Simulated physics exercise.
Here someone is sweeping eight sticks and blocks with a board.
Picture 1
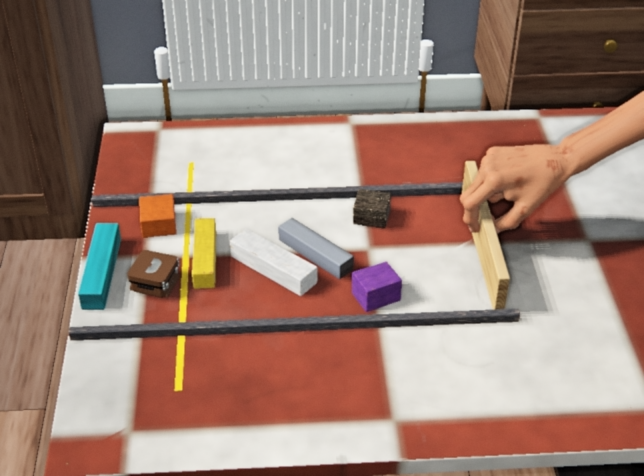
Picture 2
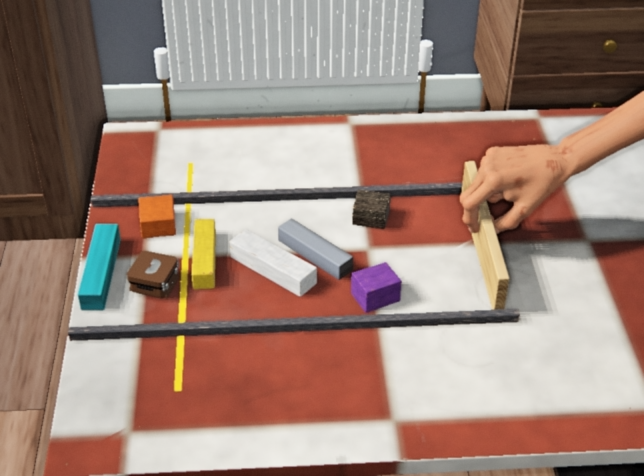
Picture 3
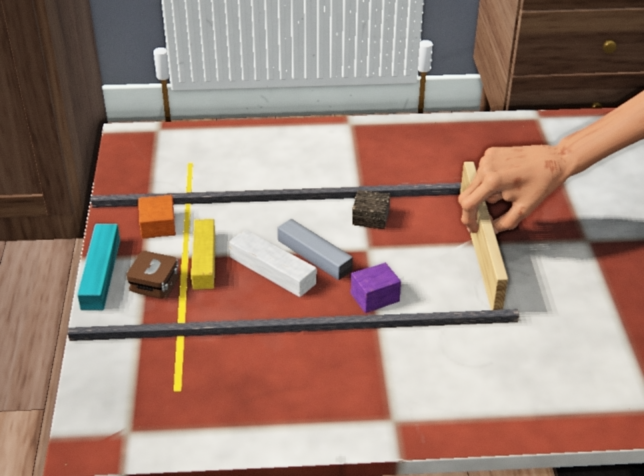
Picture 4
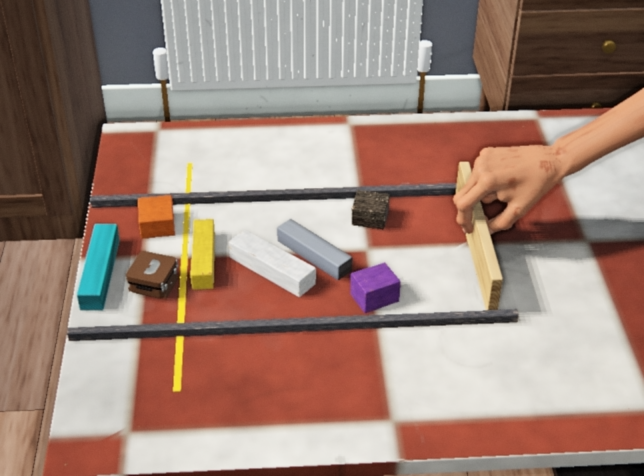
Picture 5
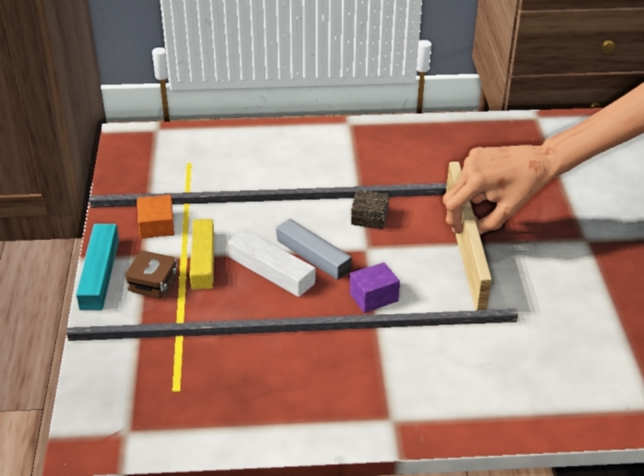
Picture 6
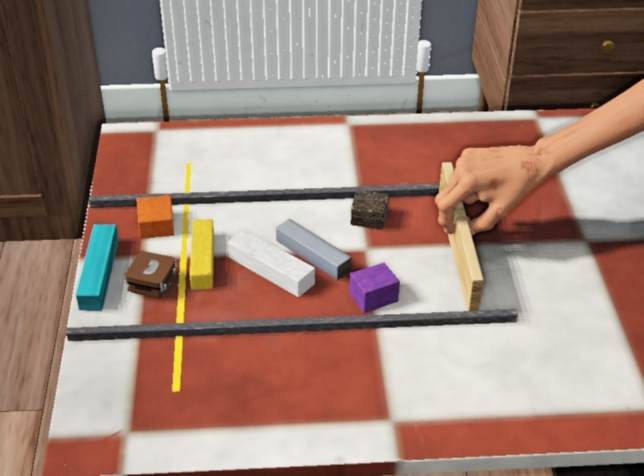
The clip opens on a checkered tabletop where eight sticks and blocks lie between two dark rails, some near a yellow tape line, with a hand holding an upright wooden board at the right. The board stays nearly still at first, then the hand slides it slightly left, while the pieces remain in place.
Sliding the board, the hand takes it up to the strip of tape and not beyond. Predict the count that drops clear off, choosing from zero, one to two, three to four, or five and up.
Off the edge: One or two.
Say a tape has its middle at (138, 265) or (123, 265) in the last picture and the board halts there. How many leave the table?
Taking the two tries in order, the numbers are 3 and 5.
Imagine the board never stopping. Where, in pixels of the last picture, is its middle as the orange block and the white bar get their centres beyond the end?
Estimated middle: (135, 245), and (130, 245) for the other.
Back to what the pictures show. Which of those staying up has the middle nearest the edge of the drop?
Answer: The brown case.
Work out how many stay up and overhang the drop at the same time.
As for overhanging, the count is 1.
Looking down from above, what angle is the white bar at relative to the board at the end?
It is near 25° out of line.
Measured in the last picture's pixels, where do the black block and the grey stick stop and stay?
In the last picture they sit at about (168, 218) and about (154, 252).
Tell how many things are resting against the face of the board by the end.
I count 3 of them.
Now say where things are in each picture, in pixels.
The first frame shows turquoise stick (100, 265); orange block (158, 216); brown case (154, 275); board (484, 233); tape (186, 262).
The second frame shows orange block (157, 217); black block (371, 209).
The third frame shows brown case (153, 276); yellow bar (204, 253).
The fourth frame shows turquoise stick (99, 266); grey stick (314, 249).
The fifth frame shows orange block (156, 217); white bar (271, 262).
The sixth frame shows turquoise stick (98, 266); orange block (156, 217); brown case (152, 276); board (459, 235); tape (183, 263).
A little later, none off yet; turquoise stick at rest near (98, 266); orange block at rest near (156, 217); brown case at rest near (152, 276).
When it is over, the number that fall off is one or two; down, turquoise stick.
